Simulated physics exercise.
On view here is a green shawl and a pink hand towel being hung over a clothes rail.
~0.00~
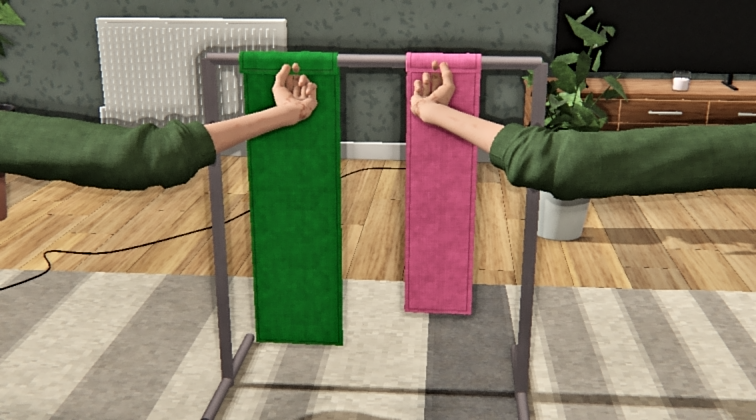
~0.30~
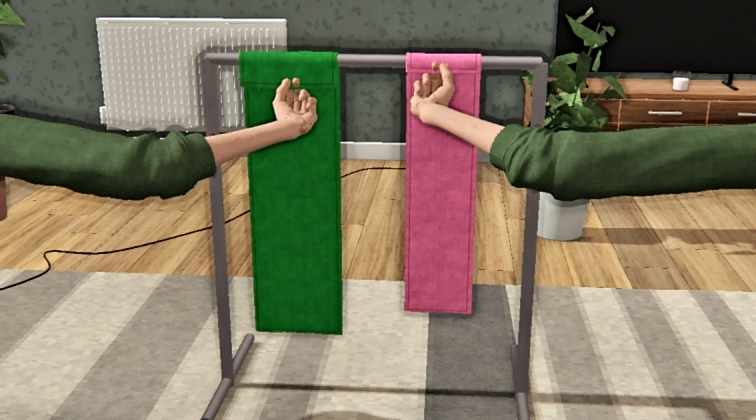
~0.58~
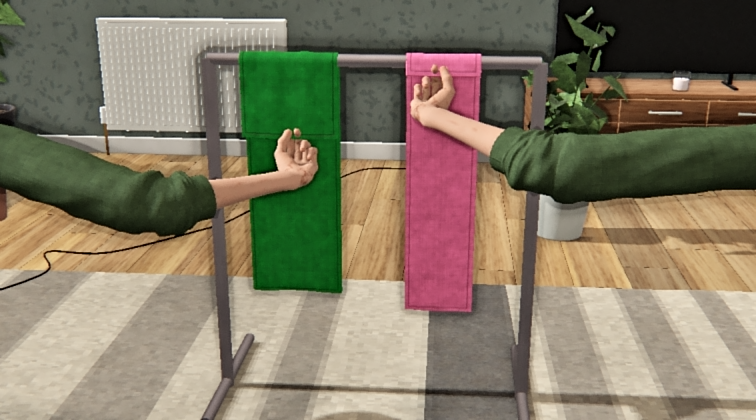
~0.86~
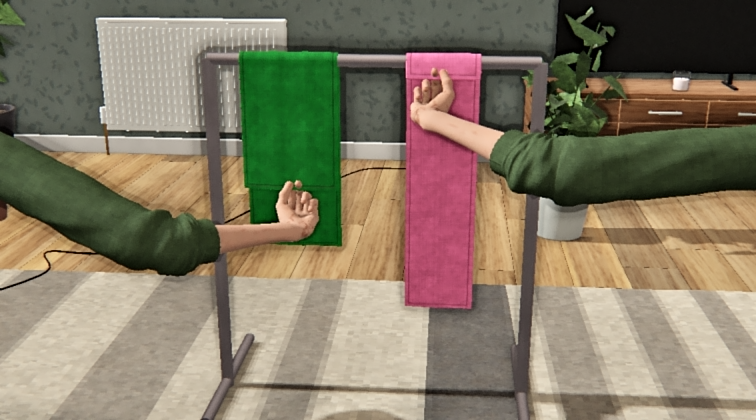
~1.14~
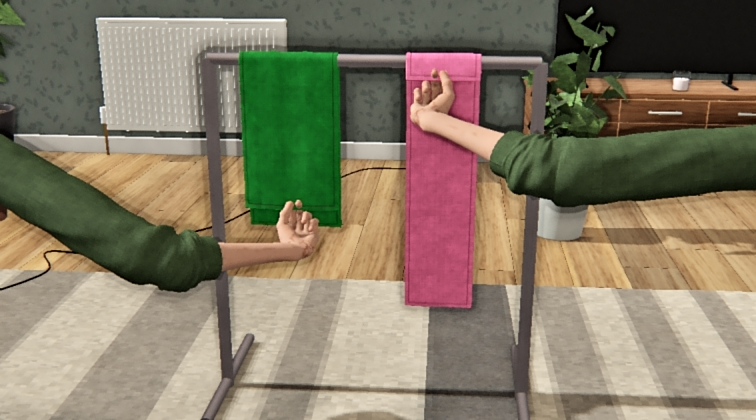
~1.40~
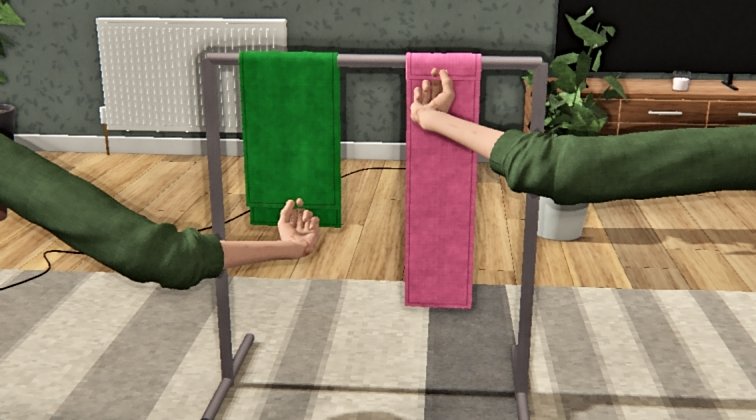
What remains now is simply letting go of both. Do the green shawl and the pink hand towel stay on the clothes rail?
In order: The green shawl ends up still on; the pink hand towel ends up off.
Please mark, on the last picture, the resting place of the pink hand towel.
Roughly at (437, 388).
By 1.78 s, shawl unmoved; hand towel clear of the rail and dropping near (438, 297).
By 2.06 s, shawl unmoved; hand towel in a heap on the floor near (437, 388).
When it is over, shawl unmoved; hand towel in a heap on the floor near (437, 388). The green shawl hangs there and the pink hand towel is pulled off by its long side.
